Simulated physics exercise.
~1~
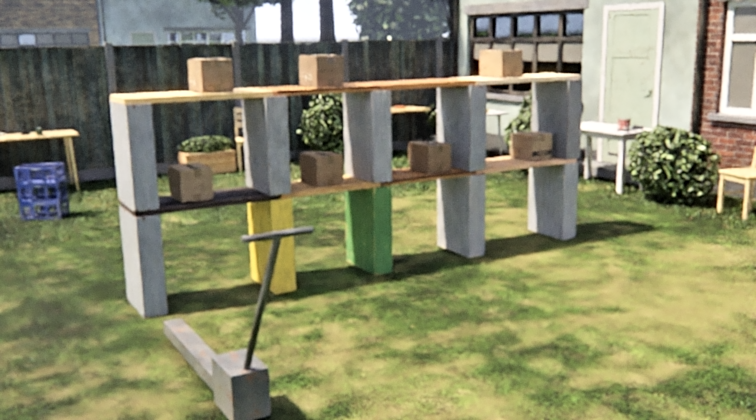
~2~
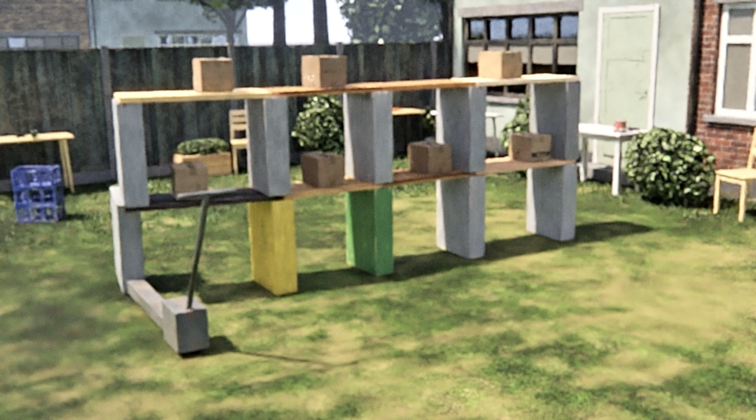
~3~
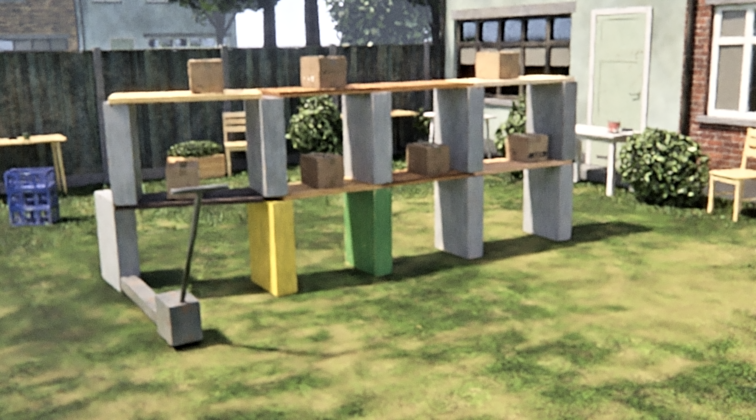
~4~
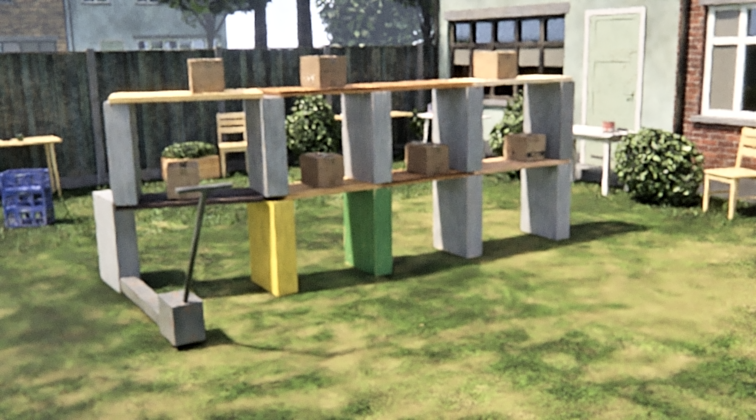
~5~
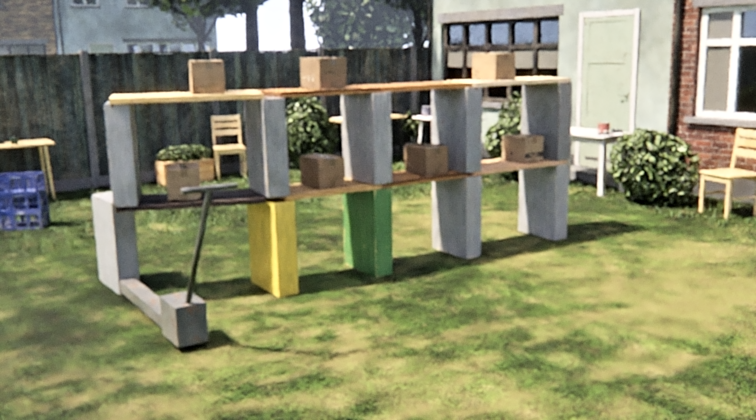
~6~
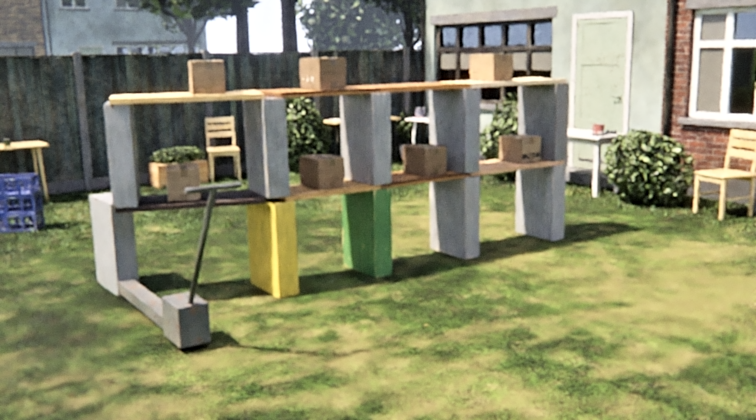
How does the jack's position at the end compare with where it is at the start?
At the start the jack sits on the open grass in front of the row. By the end it is farther left and farther back, resting at the foot of the leftmost lower upright.
In a sunny fenced yard, a two-tier row of upright grey blocks and loose boards stands on the grass with cardboard cartons on its shelves, one lower upright yellow and another green. A low grey jack with a tall handle starts in front of the row, then slides left and back toward the near left end. It pushes into the foot of the leftmost lower upright, which shifts a little away and to the left but stays standing. The jack then stops and rests there while the view drifts slightly sideways. At the end both tiers still stand, with the yellow and green uprights unmoved.
